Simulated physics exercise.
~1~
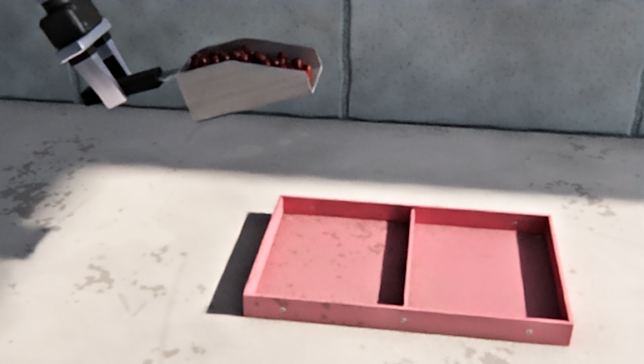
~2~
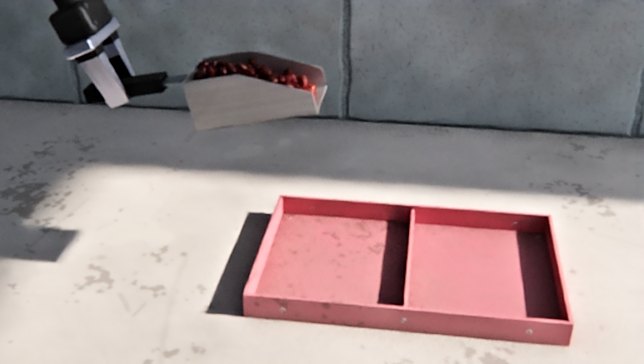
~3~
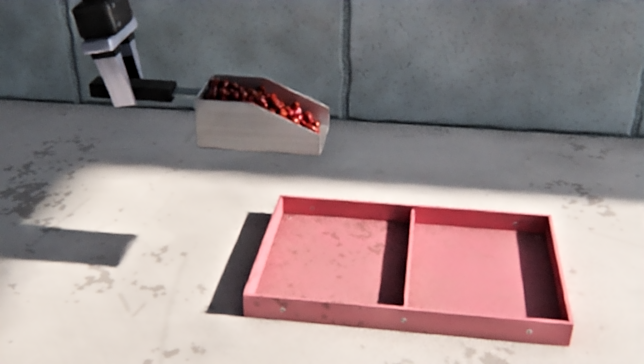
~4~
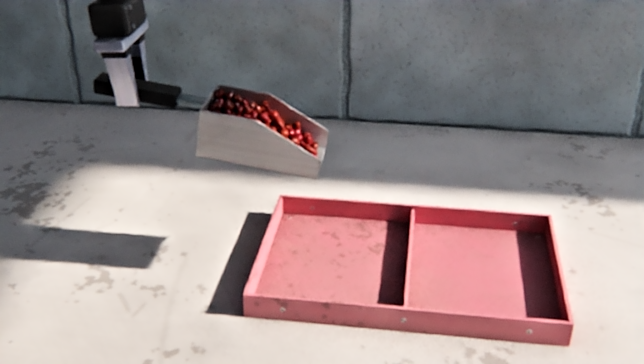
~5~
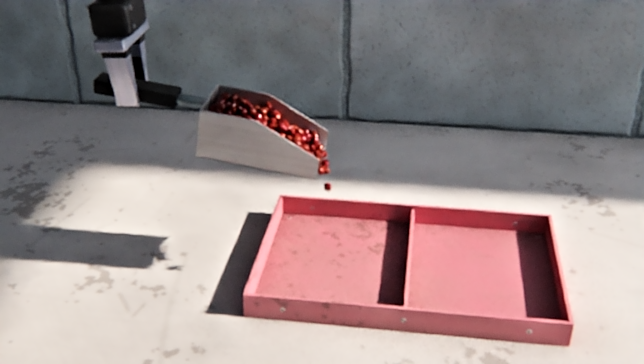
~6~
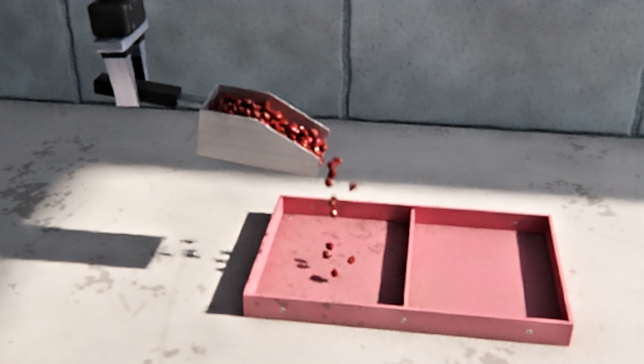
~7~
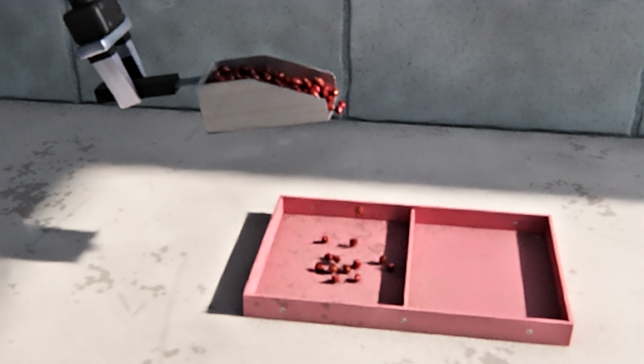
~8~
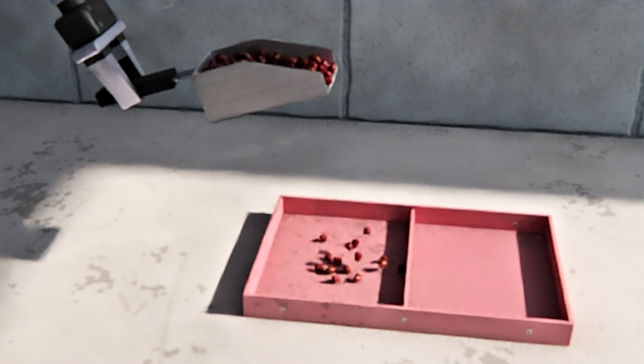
A metal scoop full of red beans, held by a robot arm, moved down and tipped forward over a pink divided tray, spilling a few into the left part, then tilted back and rose with most of the beans still inside.
